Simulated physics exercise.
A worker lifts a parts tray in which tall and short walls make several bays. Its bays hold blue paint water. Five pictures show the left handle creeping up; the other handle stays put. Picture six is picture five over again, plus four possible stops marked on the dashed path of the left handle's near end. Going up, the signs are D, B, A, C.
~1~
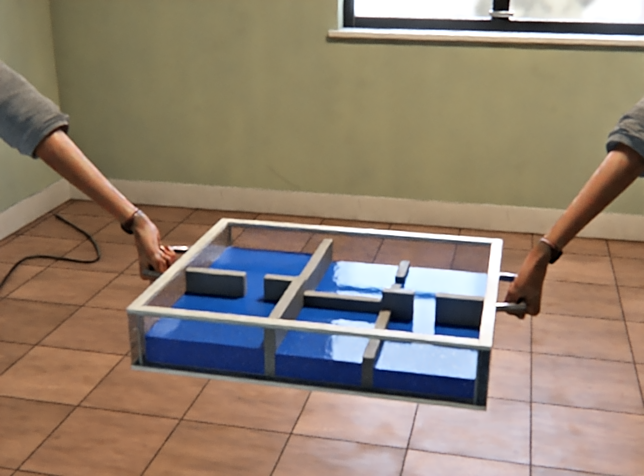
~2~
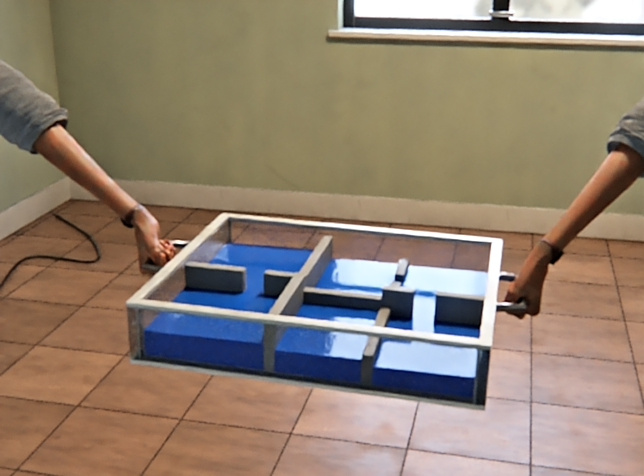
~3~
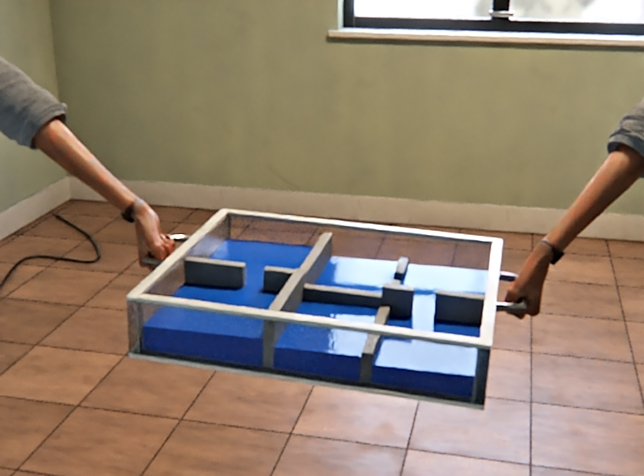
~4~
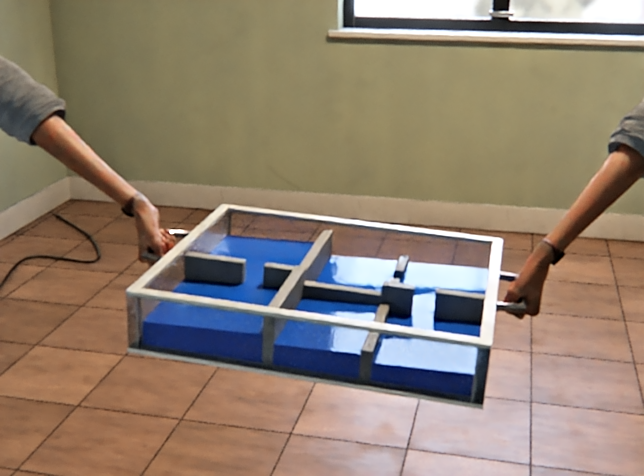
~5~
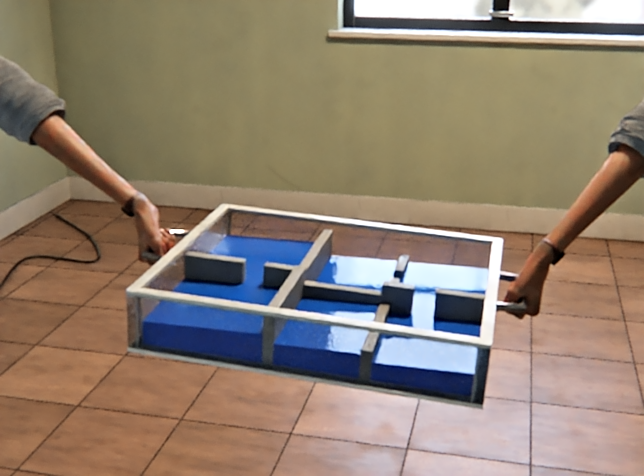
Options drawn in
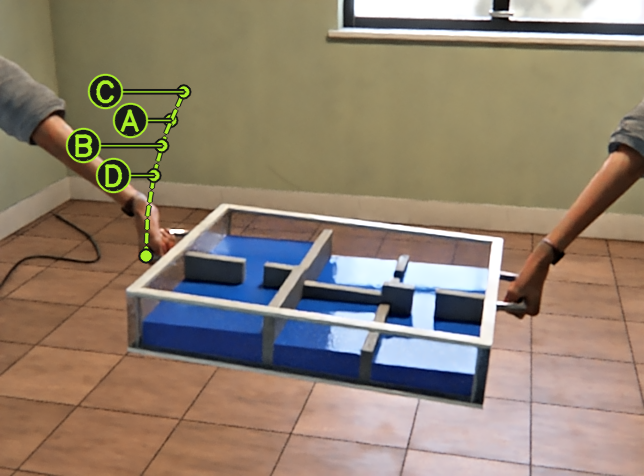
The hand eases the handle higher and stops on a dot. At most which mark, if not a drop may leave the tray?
B.
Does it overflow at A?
Yes.
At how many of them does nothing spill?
Two of them.
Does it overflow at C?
Yes, that goes wrong.
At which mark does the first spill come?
That is mark A.
On the marked copy, A at (170, 120); B at (161, 145); C at (183, 91); D at (153, 175).
With A, about 8 % goes over the rim.
With B, nothing spills; the back right bay holds the most.
With C, about 24 % goes over the rim.
With D, nothing spills; the back left bay holds the most.
